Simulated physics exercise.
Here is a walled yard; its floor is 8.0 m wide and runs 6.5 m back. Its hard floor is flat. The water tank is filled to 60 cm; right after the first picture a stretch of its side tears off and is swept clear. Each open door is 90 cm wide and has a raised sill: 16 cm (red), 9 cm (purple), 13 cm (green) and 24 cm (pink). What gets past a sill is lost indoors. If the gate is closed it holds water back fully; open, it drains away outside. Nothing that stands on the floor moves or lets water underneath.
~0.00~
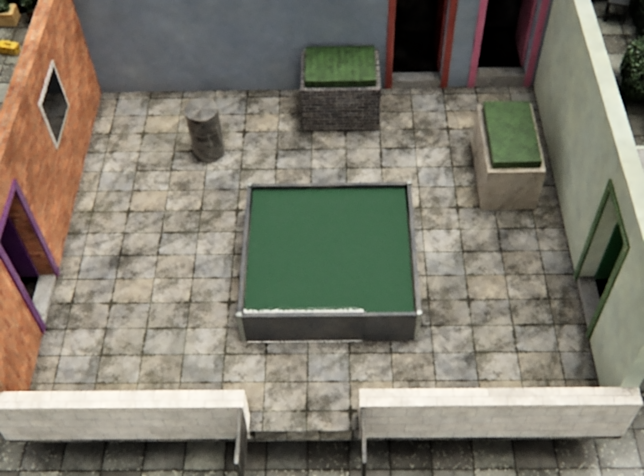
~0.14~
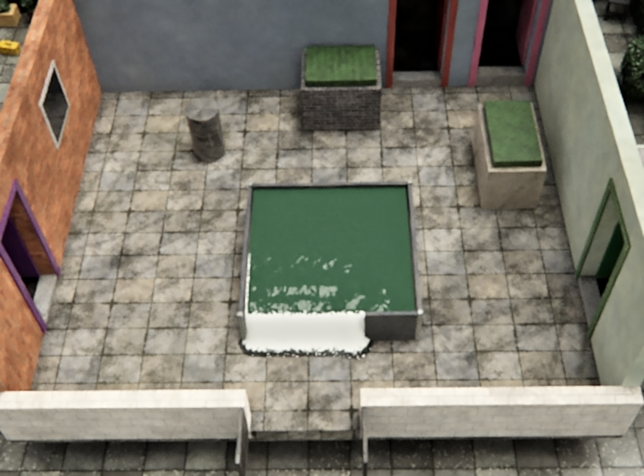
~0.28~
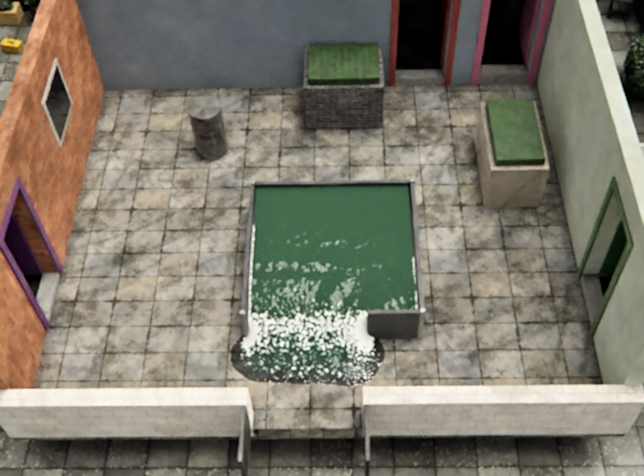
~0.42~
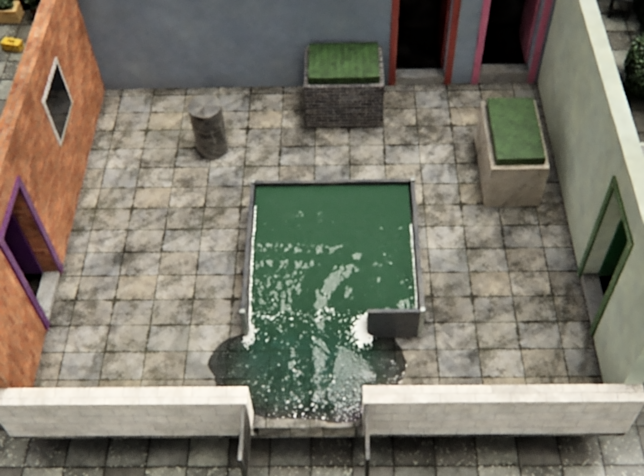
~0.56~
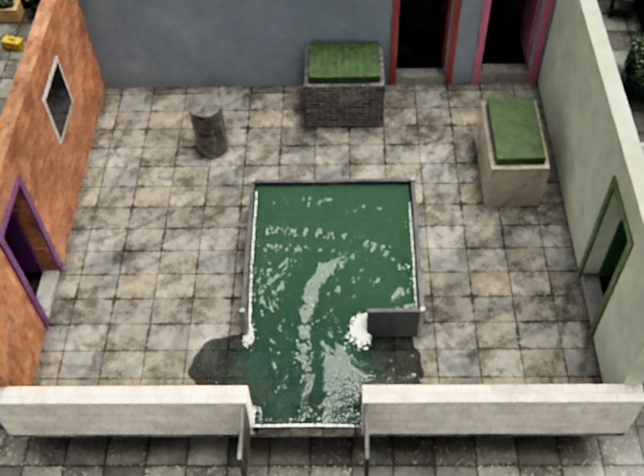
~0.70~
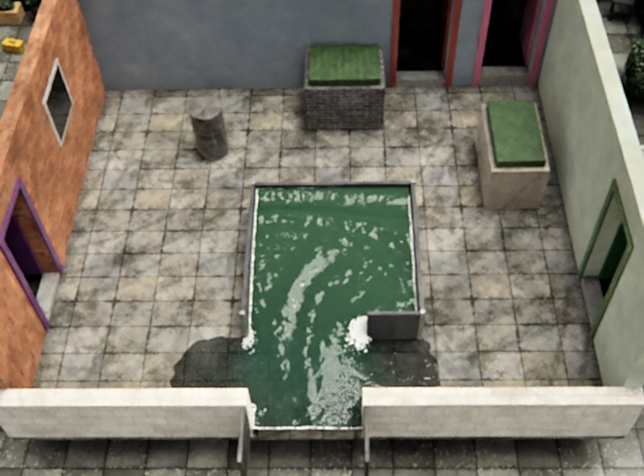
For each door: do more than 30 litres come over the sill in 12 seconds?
Door by door: At the red door it stays under the limit; at the purple door it keeps below the limit; at the green door it keeps below the limit; at the pink door it does not reach the limit.
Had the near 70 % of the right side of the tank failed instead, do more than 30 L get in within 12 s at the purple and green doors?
Against that limit: Purple under, green past it.
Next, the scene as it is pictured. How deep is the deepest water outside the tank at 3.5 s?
Up to some 22 cm.
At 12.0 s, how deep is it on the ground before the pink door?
Some 1.5 cm.
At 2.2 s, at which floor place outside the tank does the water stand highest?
At about (248, 413).
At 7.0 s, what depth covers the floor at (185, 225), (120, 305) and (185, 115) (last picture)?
In that order: 2, 4 and 2 cm.
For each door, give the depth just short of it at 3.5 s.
Depths in cm: Red 0, purple 11, green 4, pink 0.
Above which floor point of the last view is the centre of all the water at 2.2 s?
At about (312, 305).
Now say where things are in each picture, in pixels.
The water tank at (329, 249) is whole and still, 60 cm deep, in the first picture.
The front is at (366, 348), 0.9 m from the gap at (305, 331); 0.3 m2 of floor is under water; 60 cm left at the back of the water tank, in the second picture.
Water pours out at (308, 330) and has run 1.1 m, to (239, 362); typically 10 cm deep outside, 60 cm at the water tank's back, in the third picture.
Water pours out at (308, 329) and has run 1.4 m, to a hidden place; typically 8 cm deep outside, 60 cm at the water tank's back, in the fourth picture.
The front is at a hidden place, 1.8 m from the gap at (307, 329); 3.4 m2 of floor is under water; 60 cm left at the back of the water tank, in the fifth picture.
Water pours out at (307, 331) and has run 2.0 m, to a hidden place; typically 9 cm deep outside, 58 cm at the water tank's back, in the sixth picture.
After 1.4 s water covers 10 % of the floor and is deepest (37 cm) near (248, 413); red door not reached, purple door not reached, green door not reached, pink door not reached.
After 2.2 s water covers 20 % of the floor and is deepest (34 cm) near (248, 413); red door not reached, purple door not reached, green door not reached, pink door not reached.
After 3.5 s water covers 30 % of the floor and is deepest (22 cm) near (27, 413); red door not reached, purple door 11 cm at the sill, 1 L in, green door 4 cm at the sill, 0 L in, pink door not reached.
After 7.0 s water covers 55 % of the floor and is deepest (11 cm) near (248, 413); red door not reached, purple door 6 cm at the sill, 4 L in, green door 3 cm at the sill, 0 L in, pink door not reached.
After 12.0 s water covers 80 % of the floor and is deepest (6 cm) near (299, 97); red door not reached, purple door 3 cm at the sill, 4 L in, green door 1 cm at the sill, 0 L in, pink door 1 cm at the sill, 0 L in.
